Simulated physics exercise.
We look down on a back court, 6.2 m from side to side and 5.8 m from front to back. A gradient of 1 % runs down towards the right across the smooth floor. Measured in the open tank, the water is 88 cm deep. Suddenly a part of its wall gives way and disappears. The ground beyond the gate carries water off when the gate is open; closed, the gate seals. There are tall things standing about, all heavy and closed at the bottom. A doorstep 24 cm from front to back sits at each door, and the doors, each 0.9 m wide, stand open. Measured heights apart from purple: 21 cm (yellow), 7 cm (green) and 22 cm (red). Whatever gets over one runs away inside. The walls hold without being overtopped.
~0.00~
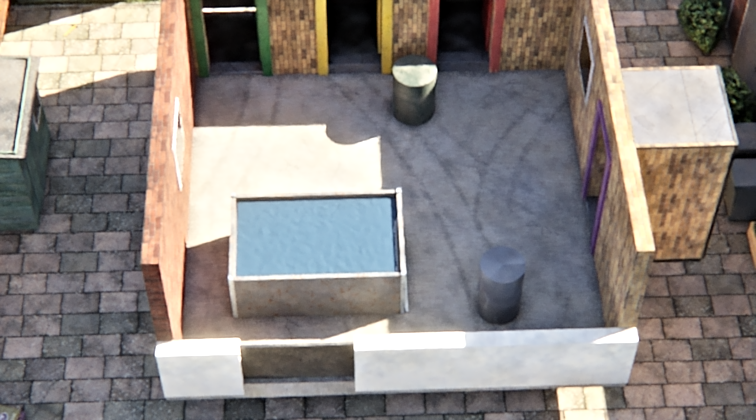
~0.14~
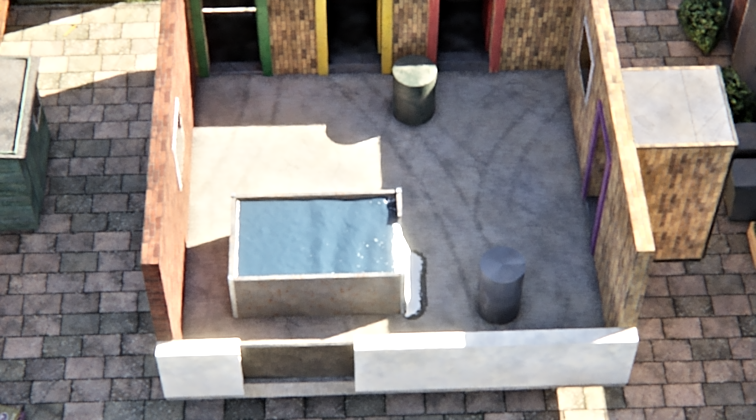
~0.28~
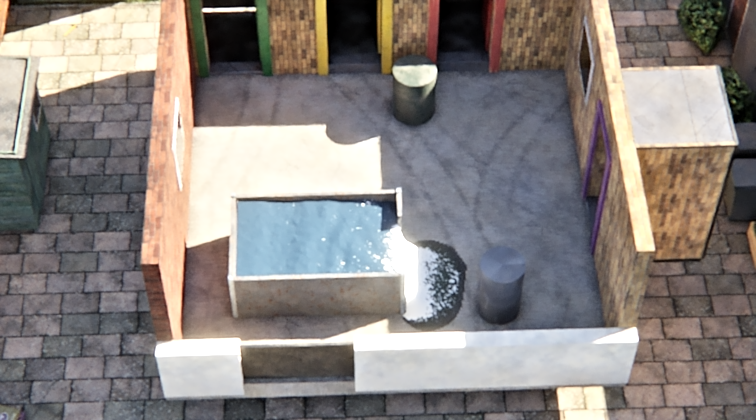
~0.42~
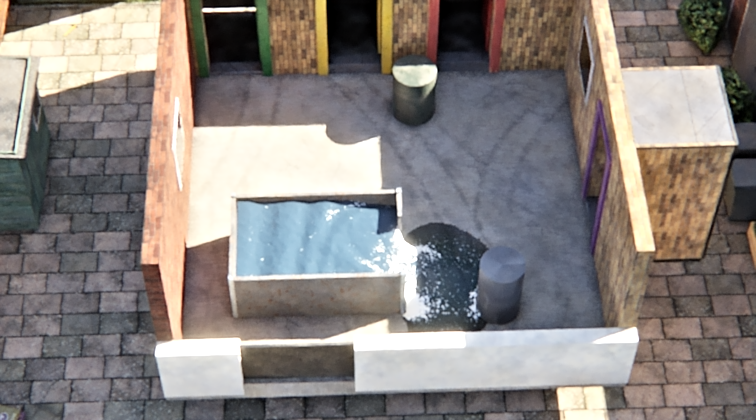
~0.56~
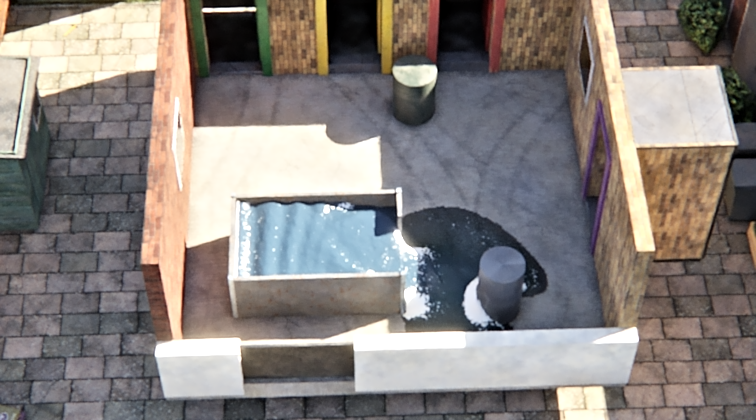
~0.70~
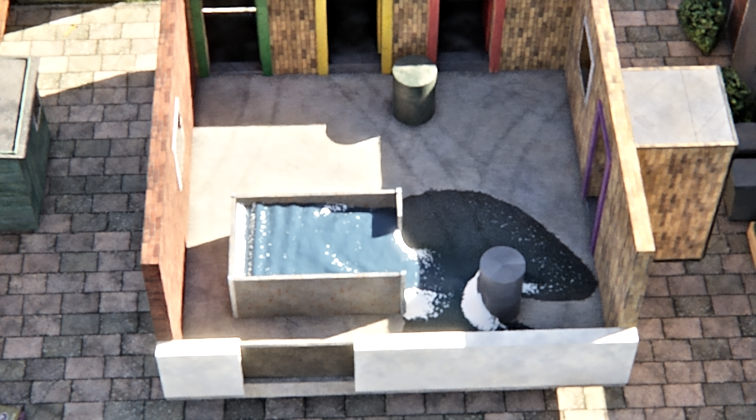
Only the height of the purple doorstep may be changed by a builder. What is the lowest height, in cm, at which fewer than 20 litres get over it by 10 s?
31 cm.
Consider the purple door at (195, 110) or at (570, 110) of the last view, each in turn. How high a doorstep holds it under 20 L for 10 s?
Minimums: About 10.5 cm and 19 cm.
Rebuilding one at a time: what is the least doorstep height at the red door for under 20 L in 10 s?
For red: Close to 16 cm.
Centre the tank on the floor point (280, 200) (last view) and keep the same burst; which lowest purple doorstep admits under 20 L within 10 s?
Then roughly 29 cm.
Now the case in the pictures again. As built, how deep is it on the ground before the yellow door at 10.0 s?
The depth there is around 4.0 cm.
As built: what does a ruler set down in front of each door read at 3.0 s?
Centimetres: Yellow = 0, green = 0, purple = 25, red = 8.
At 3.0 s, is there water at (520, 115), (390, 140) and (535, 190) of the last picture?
So the three spots come out swamped, spared, swamped, in that order.
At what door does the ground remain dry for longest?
Final door: Green.
After 1.4 s water covers 30 % of the floor, deepest (57 cm) near (476, 302); 22 cm at the purple door, 25 litres in over its 12 cm doorstep.
After 3.0 s water covers 45 % of the floor, deepest (34 cm) near (606, 361); 25 cm at the purple door, 220 litres in over its 12 cm doorstep.
After 10.0 s water covers 100 % of the floor, deepest (15 cm) near (570, 126); 11 cm at the purple door, 303 litres in over its 12 cm doorstep.
At the purple door as built, the water arrived by 0.9 s and peaked near 31 cm at 2.0 s.
Run again over the same 10 s with other heights there, 45 litres in over 27.5 cm, 1 litre over 37.5 cm. The limit of 20 litres is kept from about 31 cm up.
